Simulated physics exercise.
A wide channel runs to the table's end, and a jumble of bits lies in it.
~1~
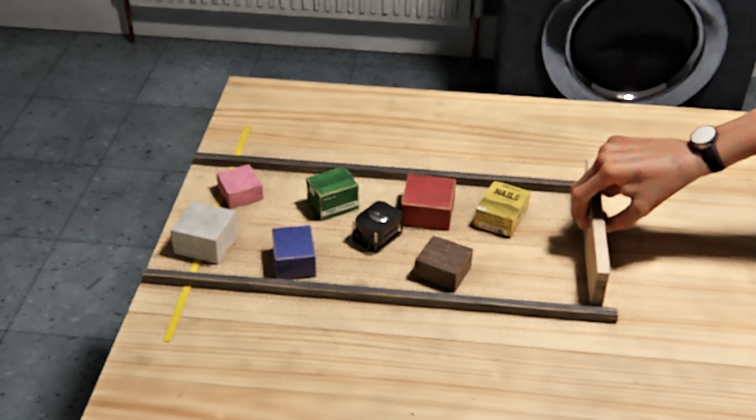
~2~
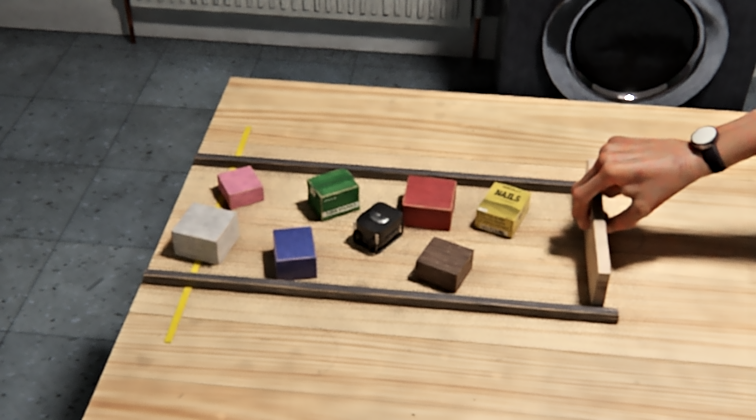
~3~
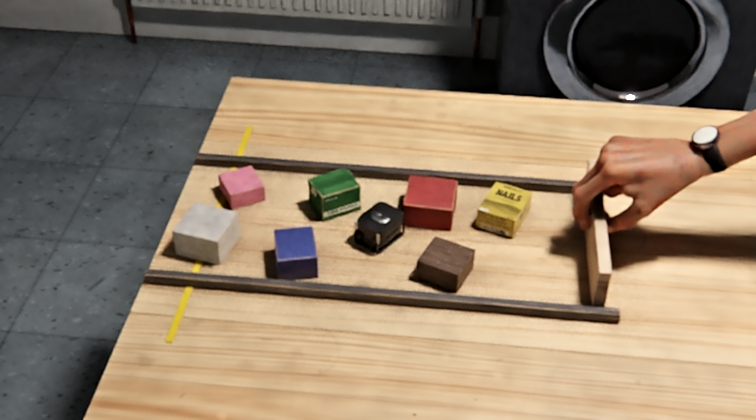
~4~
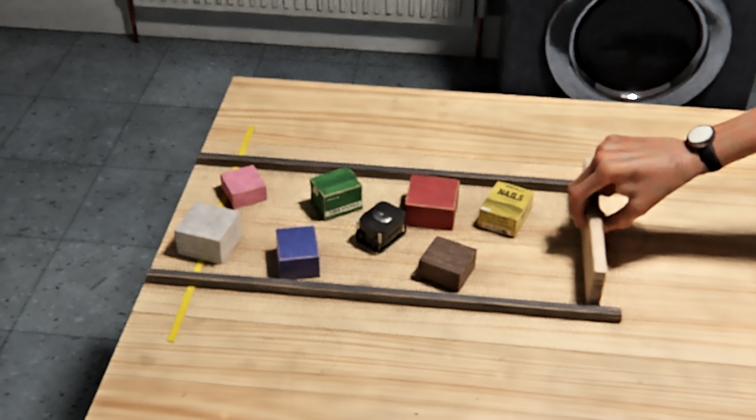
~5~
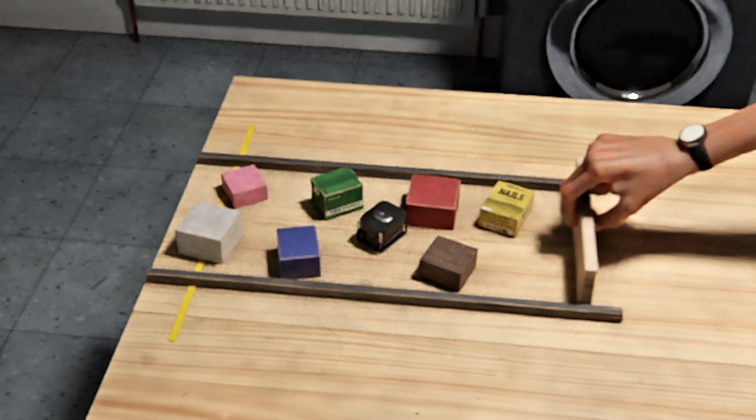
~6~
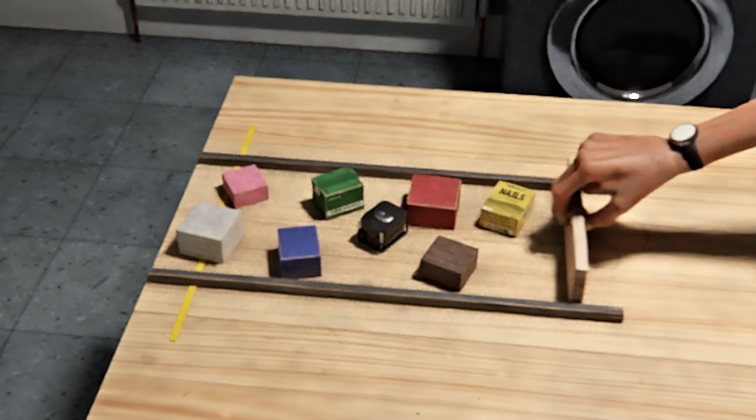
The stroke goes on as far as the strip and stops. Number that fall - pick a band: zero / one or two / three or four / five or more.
Band: Five or more.
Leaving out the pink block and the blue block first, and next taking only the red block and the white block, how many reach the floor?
First 3, then 3.
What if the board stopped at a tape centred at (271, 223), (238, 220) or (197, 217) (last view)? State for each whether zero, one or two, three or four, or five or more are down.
3 or 4; either three or four; at least five.
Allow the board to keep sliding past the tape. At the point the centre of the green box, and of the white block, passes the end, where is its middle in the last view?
The middle is at (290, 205) when it's the green box, and at (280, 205) when it's the white block.
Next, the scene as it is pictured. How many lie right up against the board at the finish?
That would be 3 of them.
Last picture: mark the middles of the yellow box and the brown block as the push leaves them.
Reading them off: First (208, 185); then (182, 246).
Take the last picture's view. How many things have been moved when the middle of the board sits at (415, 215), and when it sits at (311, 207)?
Moved so far: 5, later 8.
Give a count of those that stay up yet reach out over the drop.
It would come to 0.
A little later, none off yet; white block at rest near (211, 232); pink block at rest near (245, 186); blue block at rest near (299, 252).
Next, none off yet; white block at rest near (211, 232); pink block shifted a little near (225, 184); blue block moving near (293, 250).
Later still, one off so far; white block shifted about its own width near (164, 231); pink block dropping near (157, 318); blue block shifted well along near (205, 241).
When it is over, the number that fall off is five or more; down, red block, green box, blue block, pink block and white block.
